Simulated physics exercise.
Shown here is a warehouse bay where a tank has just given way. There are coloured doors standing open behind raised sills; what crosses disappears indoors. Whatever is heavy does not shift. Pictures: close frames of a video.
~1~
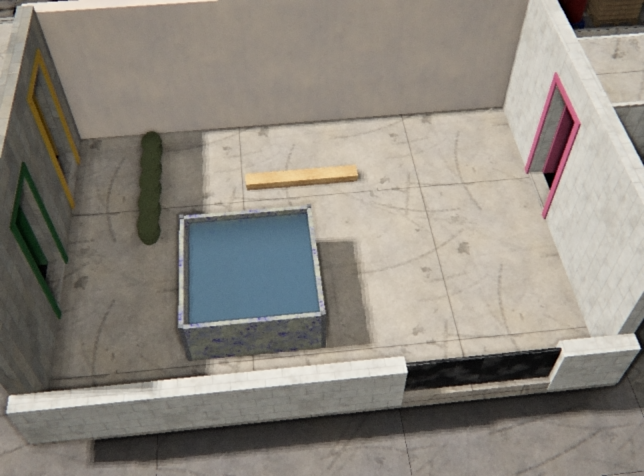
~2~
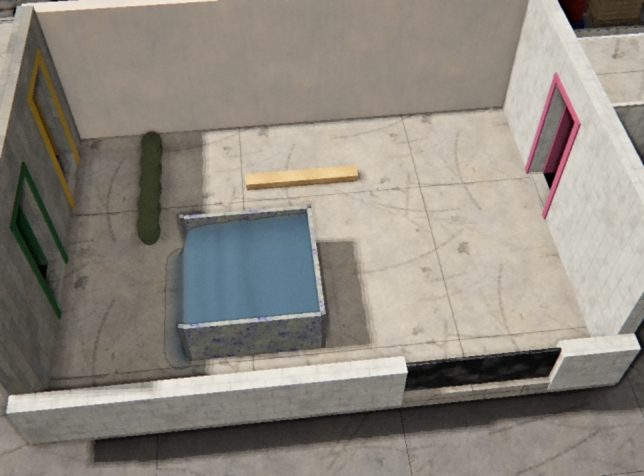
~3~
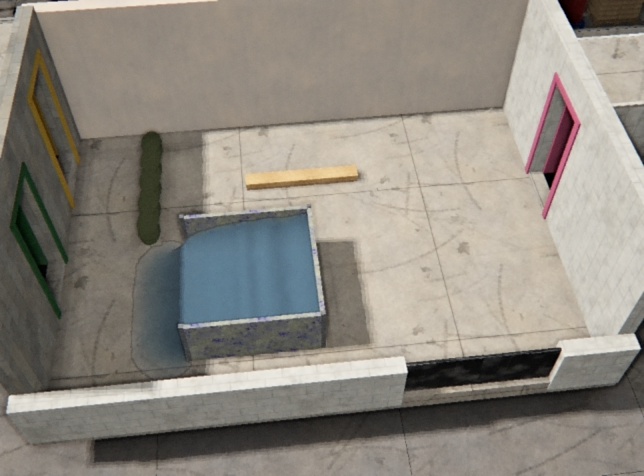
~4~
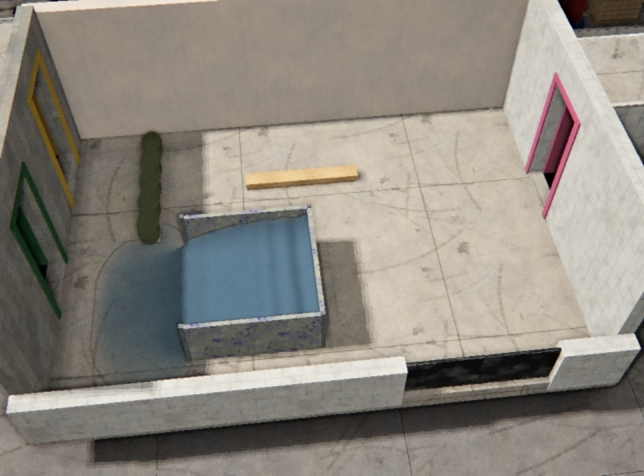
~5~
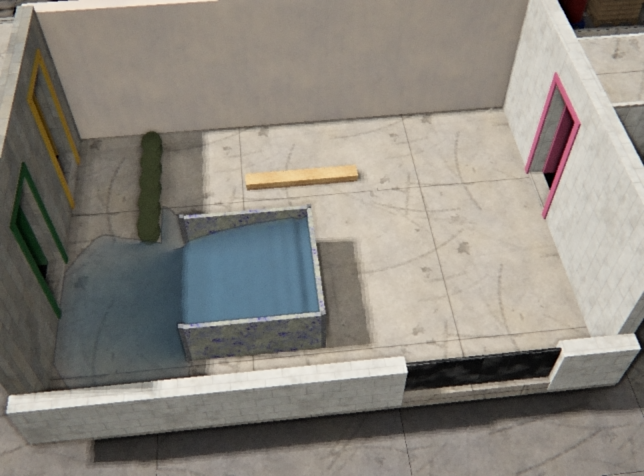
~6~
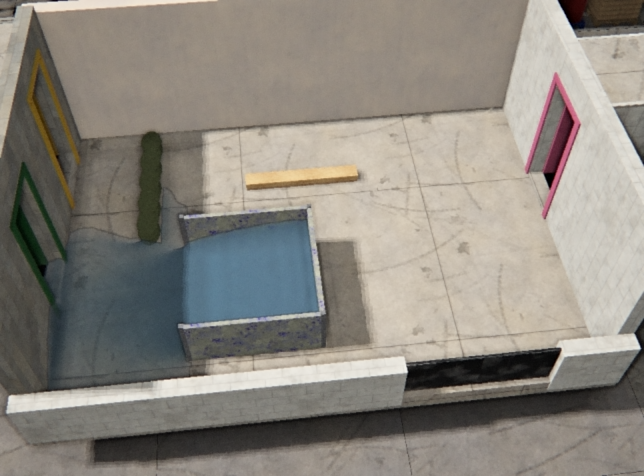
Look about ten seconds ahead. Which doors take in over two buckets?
In order: Yellow door: Does not exceed it; green door: Exceeds it; pink door: Does not exceed it.
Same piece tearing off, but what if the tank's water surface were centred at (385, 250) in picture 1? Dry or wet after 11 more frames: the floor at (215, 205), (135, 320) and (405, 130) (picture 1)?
Soaked, soaked, spared.
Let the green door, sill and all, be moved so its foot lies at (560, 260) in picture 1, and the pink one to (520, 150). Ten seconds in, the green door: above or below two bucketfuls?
As for the green one, it doesn't reach the mark.
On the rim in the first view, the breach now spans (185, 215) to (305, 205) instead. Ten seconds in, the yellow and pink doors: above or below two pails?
Result - yellow door does not reach it, pink door tops the mark.
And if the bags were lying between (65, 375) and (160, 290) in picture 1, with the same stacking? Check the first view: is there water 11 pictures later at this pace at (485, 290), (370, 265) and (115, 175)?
I reckon it goes left untouched, then left untouched, then waterlogged.
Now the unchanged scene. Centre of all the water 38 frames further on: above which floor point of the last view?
Somewhere near (217, 259).
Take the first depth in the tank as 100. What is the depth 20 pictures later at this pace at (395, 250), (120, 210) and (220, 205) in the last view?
0, 14 and 0 in a hundred, in turn.
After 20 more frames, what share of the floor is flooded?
Around 35 percent, give or take.
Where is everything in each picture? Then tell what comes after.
The first frame shows the open tank at (249, 266) is whole and still.
In the second frame, the front is at (186, 365), out from the gap at (189, 291).
In the third frame, the front is at (160, 375), out from the gap at (190, 294).
In the fourth frame, water pours out at (190, 295) and has run to a hidden place.
In the fifth frame, water pours out at (190, 296) and has run to a hidden place.
In the sixth frame, the front is at a hidden place, out from the gap at (190, 296).
A moment on, water covers 20 % of the floor; the yellow door wet at the sill, nothing in, the green door far over two buckets in, the pink door not reached.
Next, water covers 25 % of the floor; the yellow door wet at the sill, nothing in, the green door far over two buckets in, the pink door not reached.
Then, water covers 35 % of the floor; the yellow door wet at the sill, nothing in, the green door far over two buckets in, the pink door not reached.
Later, water covers 70 % of the floor; the yellow door wet at the sill, nothing in, the green door far over two buckets in, the pink door wet at the sill, nothing in.
In the end, water covers 85 % of the floor; the yellow door wet at the sill, nothing in, the green door far over two buckets in, the pink door wet at the sill, nothing in.
